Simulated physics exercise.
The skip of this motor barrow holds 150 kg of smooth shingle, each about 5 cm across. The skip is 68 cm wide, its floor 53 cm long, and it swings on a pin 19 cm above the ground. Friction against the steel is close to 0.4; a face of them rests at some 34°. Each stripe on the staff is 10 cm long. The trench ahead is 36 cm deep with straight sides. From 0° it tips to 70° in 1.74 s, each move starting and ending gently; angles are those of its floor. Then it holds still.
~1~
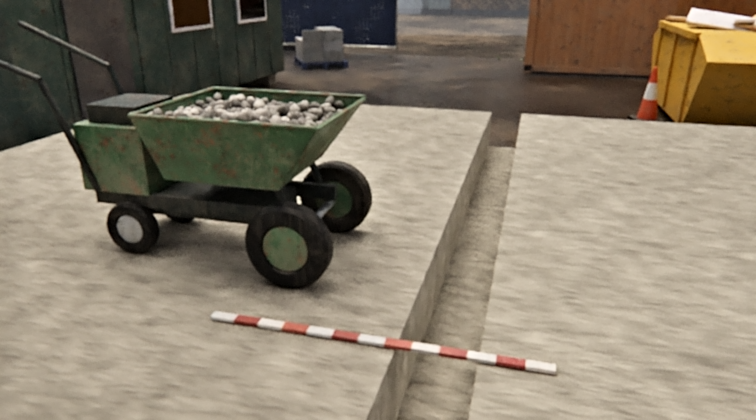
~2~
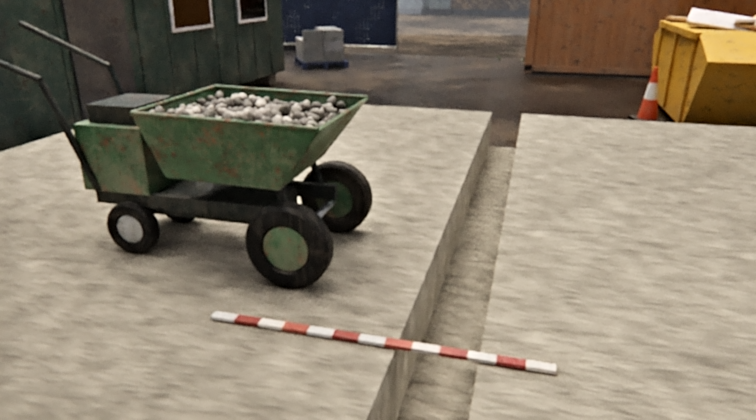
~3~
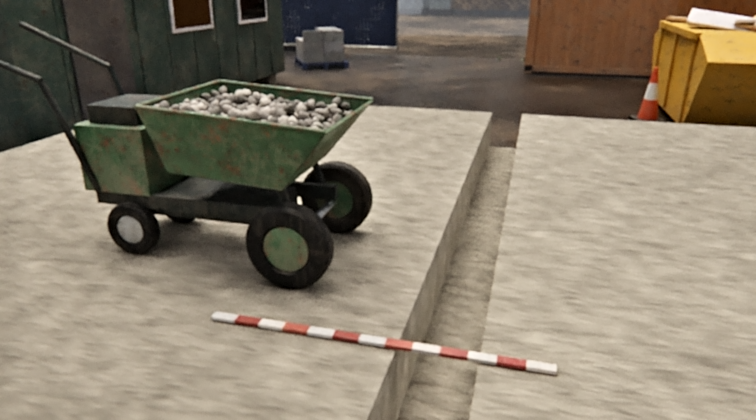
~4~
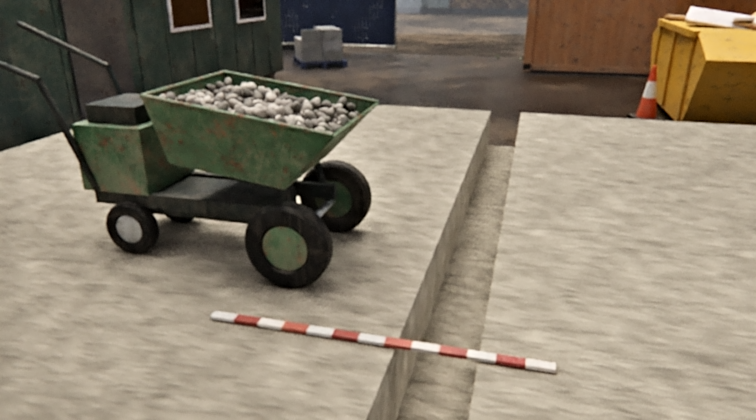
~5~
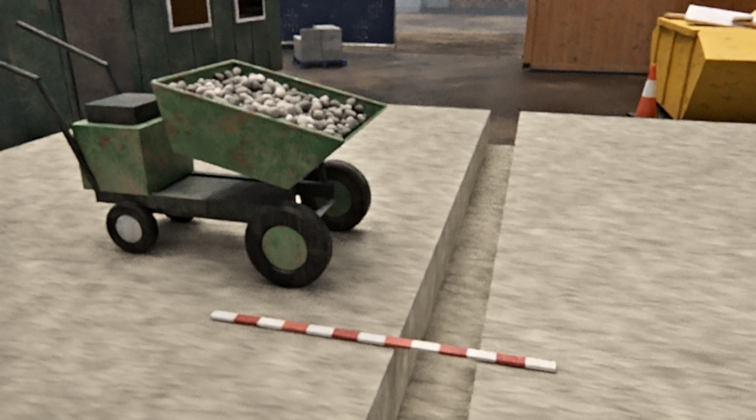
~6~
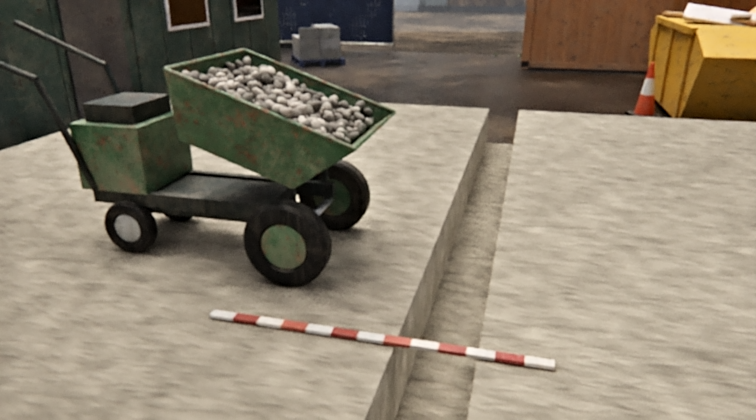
The skip of a green motor barrow, heaped with grey stones, tilts slowly at first and then more quickly, its rear rising and its front lip dipping to the right. The barrow stands at left on pale, rough ground, beside a narrow straight-sided trench with a red-and-white staff lying across it. Seen from slightly above by a still camera, the yard behind holds a dark green shed, an orange cone and a yellow container.
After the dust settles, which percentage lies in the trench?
Close to 84 in a hundred.
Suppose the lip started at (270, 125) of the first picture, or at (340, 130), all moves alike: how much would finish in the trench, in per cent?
About 90 and 60 per cent.
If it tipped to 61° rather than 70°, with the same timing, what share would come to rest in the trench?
In that case some 80 per cent.
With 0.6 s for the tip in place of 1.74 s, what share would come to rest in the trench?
It would be near 60 per cent.
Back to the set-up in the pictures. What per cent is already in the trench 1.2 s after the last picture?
Some 50 per cent.
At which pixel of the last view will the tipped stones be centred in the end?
Their middle is at about (465, 314).
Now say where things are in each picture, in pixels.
In the first frame, the skip is at 0°, its lip at (316, 129); the top of the load is at (267, 105).
The second frame shows lip at (318, 130), floor tilted 1°, highest stones at (247, 102).
The third frame shows lip at (325, 133), floor tilted 4°, highest stones at (236, 96).
In the fourth frame, the skip is at 8°, its lip at (332, 136); the top of the load is at (228, 89).
The fifth frame shows lip at (343, 142), floor tilted 13°, highest stones at (228, 80).
In the sixth frame, the skip is at 19°, its lip at (355, 150); the top of the load is at (233, 70).
Then, 0.7 s after the last picture the floor is at 59°, 99 % in the skip, 1 % in the trench; the foremost stones are at (439, 239).
Then, 1.2 s after the last picture the floor is at 70°, 39 % in the skip, 49 % in the trench, 12 % past the trench; the foremost stones are at (583, 289).
Then, 1.6 s after the last picture the floor is at 70°, 17 % in the skip, 67 % in the trench, 16 % past the trench; the foremost stones are at (657, 285).
Then, 3.5 s after the last picture the floor is at 70°, 0 % in the skip, 84 % in the trench, 16 % past the trench; the foremost stones are at (679, 274).
